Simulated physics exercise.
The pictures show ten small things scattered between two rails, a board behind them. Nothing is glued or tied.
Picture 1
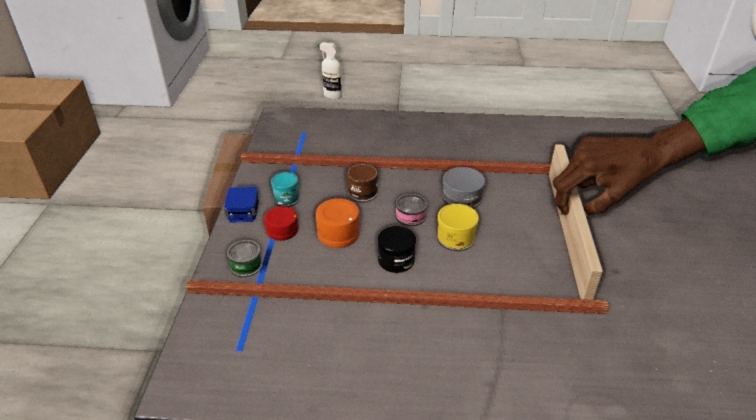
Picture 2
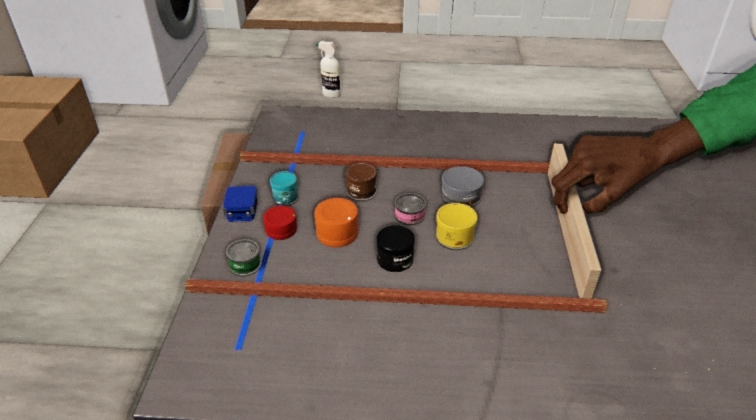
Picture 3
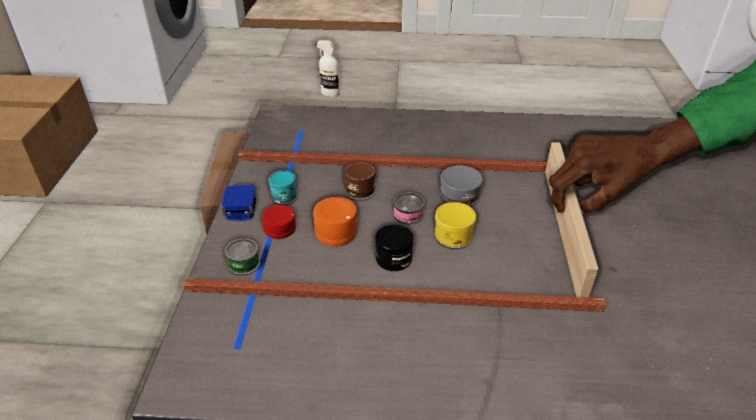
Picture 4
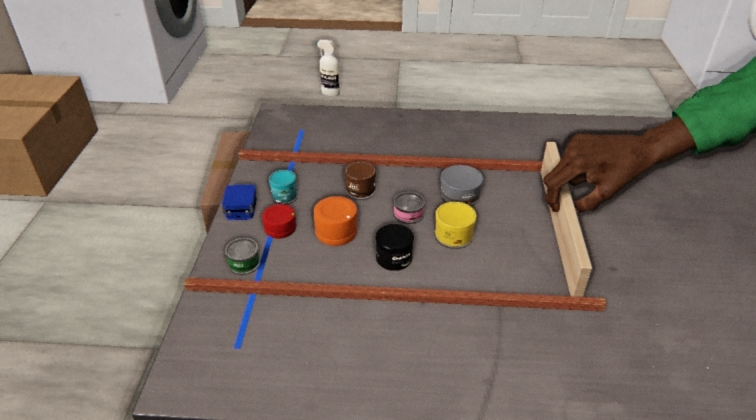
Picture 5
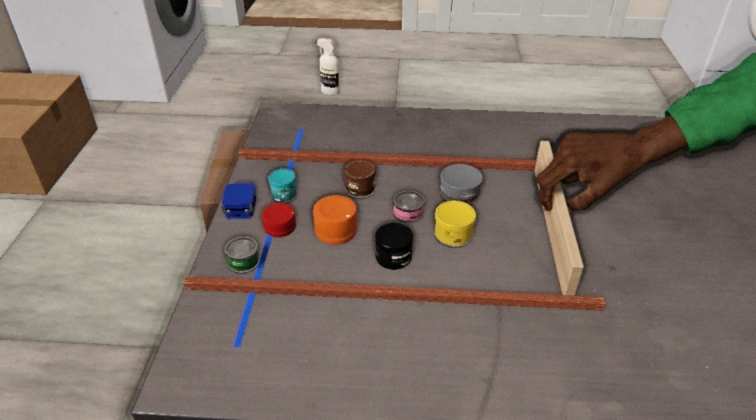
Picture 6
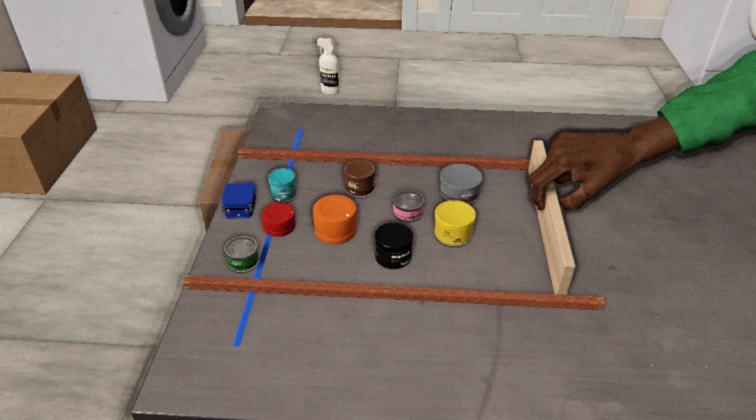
A dark-skinned hand in a green sleeve slowly sliding a wooden board slightly left between two rails, toward small colourful pots sitting still.
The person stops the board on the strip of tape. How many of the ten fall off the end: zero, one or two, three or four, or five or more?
The number that fall off is one or two.
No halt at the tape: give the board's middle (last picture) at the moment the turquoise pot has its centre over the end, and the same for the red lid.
About (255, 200), and (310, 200) for the other.
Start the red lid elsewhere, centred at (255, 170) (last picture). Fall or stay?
Then it comes down.
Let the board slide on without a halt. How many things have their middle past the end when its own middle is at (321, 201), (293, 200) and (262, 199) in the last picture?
Past the end: 0, 1 and 4.
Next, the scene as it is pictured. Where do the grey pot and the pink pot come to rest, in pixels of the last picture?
Near (265, 172) and (264, 198).
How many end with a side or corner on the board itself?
4 of them.
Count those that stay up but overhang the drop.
2 of them.
Early on, none off yet; blue case at rest near (240, 202); green pot at rest near (242, 255); turquoise pot at rest near (283, 186).
A while later, none off yet; blue case travelled a little near (223, 197); green pot at rest near (242, 255); turquoise pot travelled about its own width near (258, 189).
Finally, the number that fall off is one or two; lost, red lid and blue case.
